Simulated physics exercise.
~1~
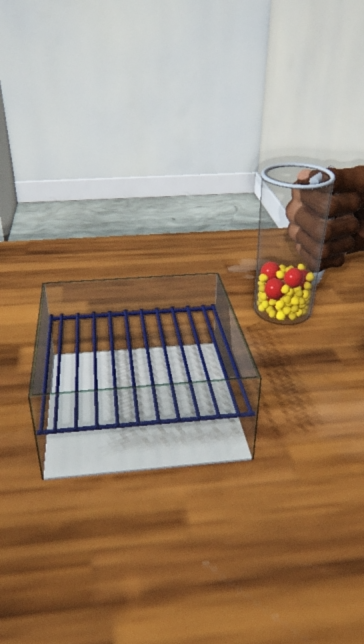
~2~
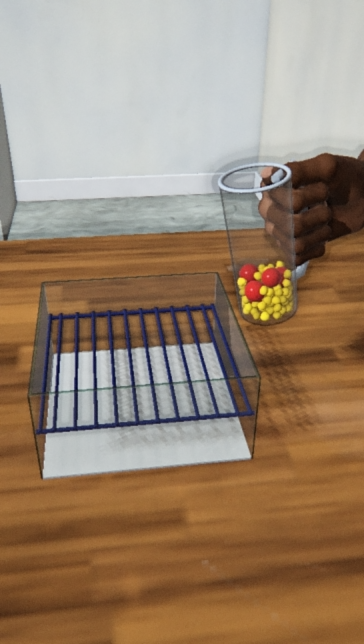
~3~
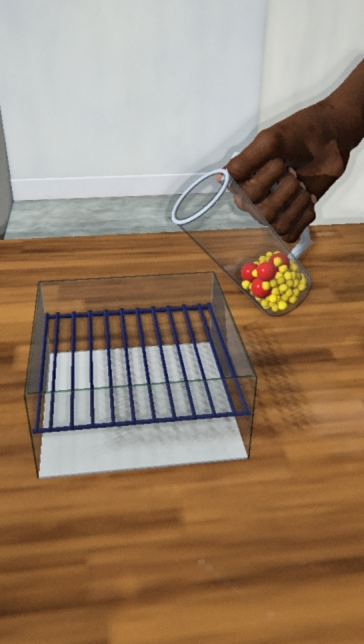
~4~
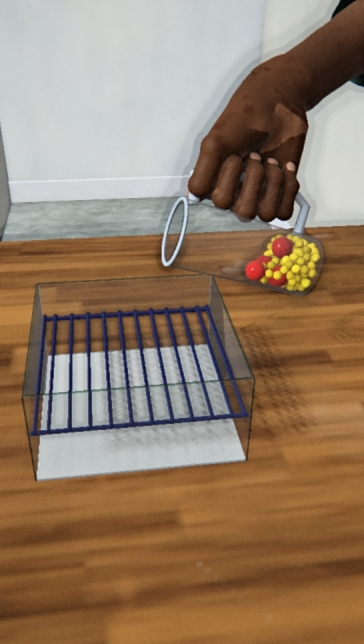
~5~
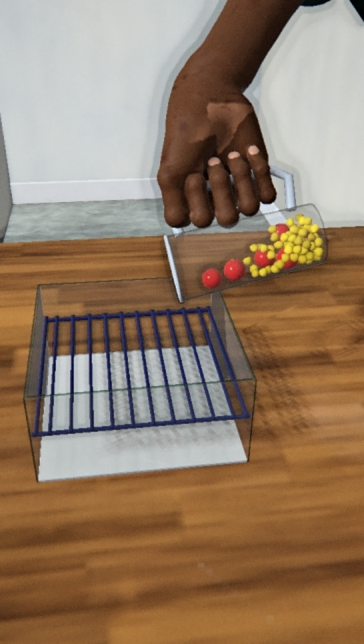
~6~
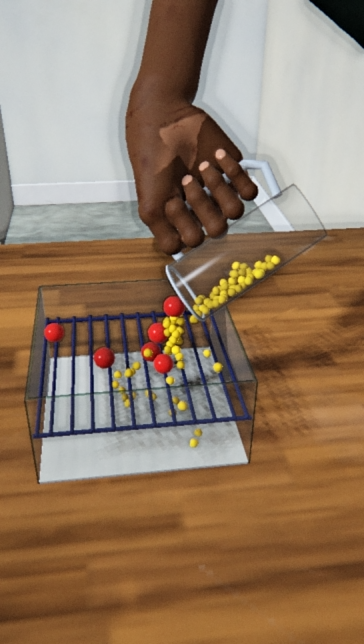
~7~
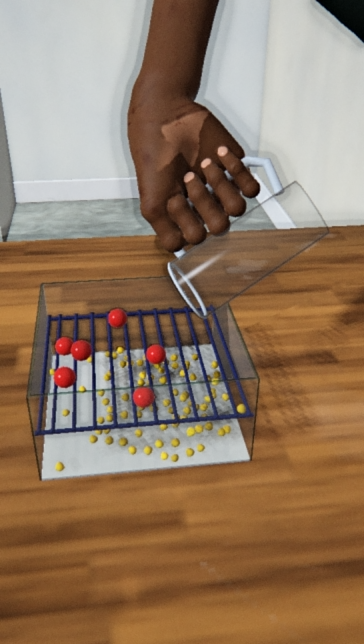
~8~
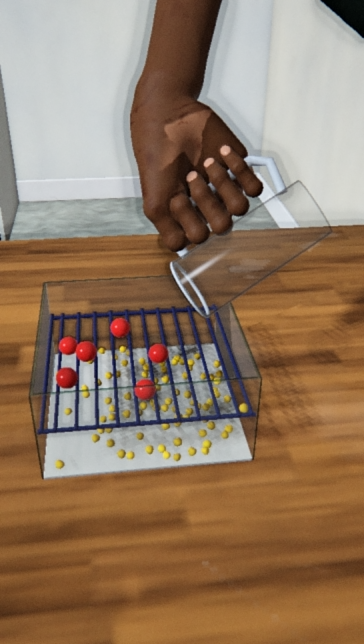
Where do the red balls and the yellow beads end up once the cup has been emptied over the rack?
The red balls are caught on top of the wires, while nearly all the yellow beads fall through and settle below the rack.
